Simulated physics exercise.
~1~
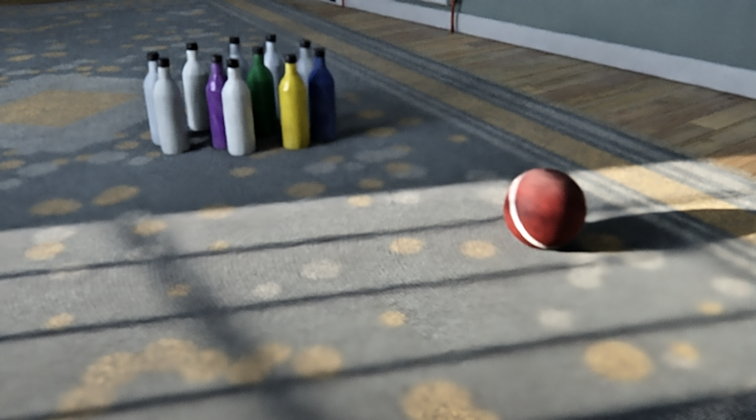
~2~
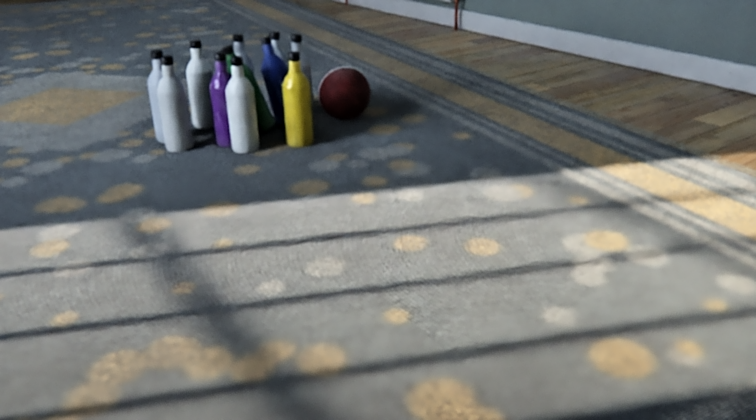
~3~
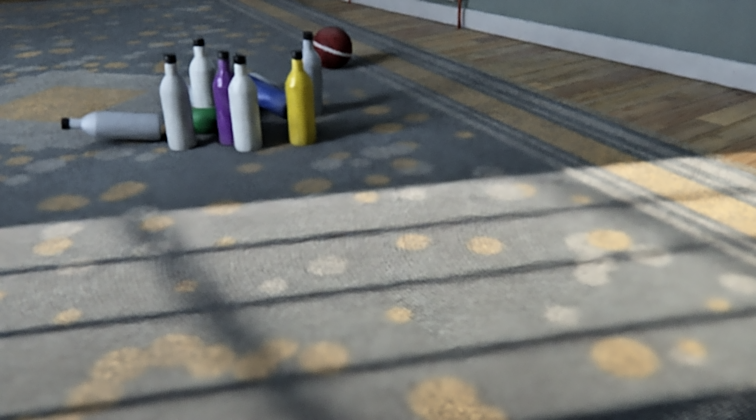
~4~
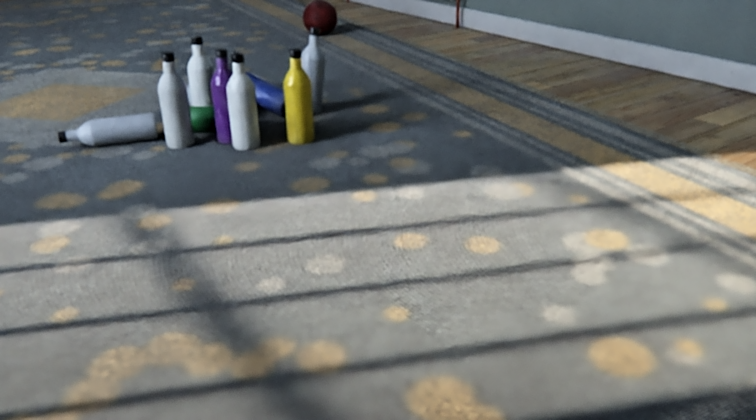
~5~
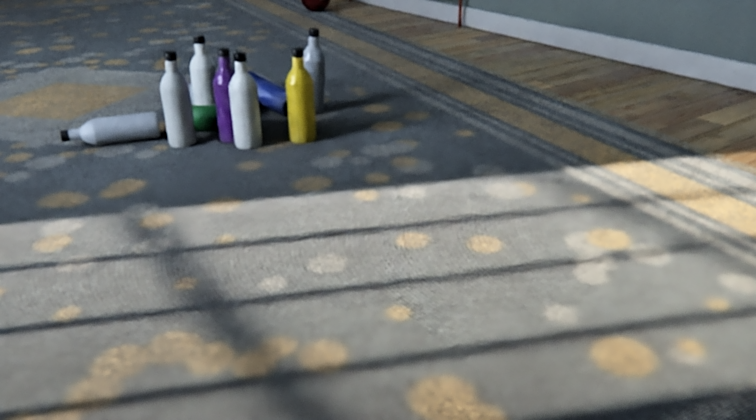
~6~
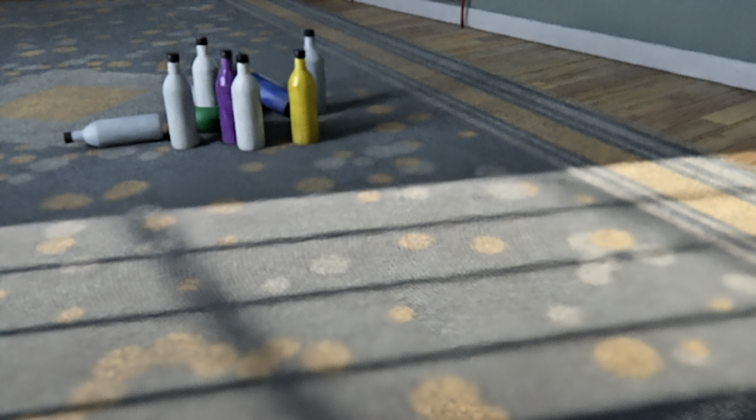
On a patterned rug, a red ball rolls into capped bottles, toppling several, and rolls away.
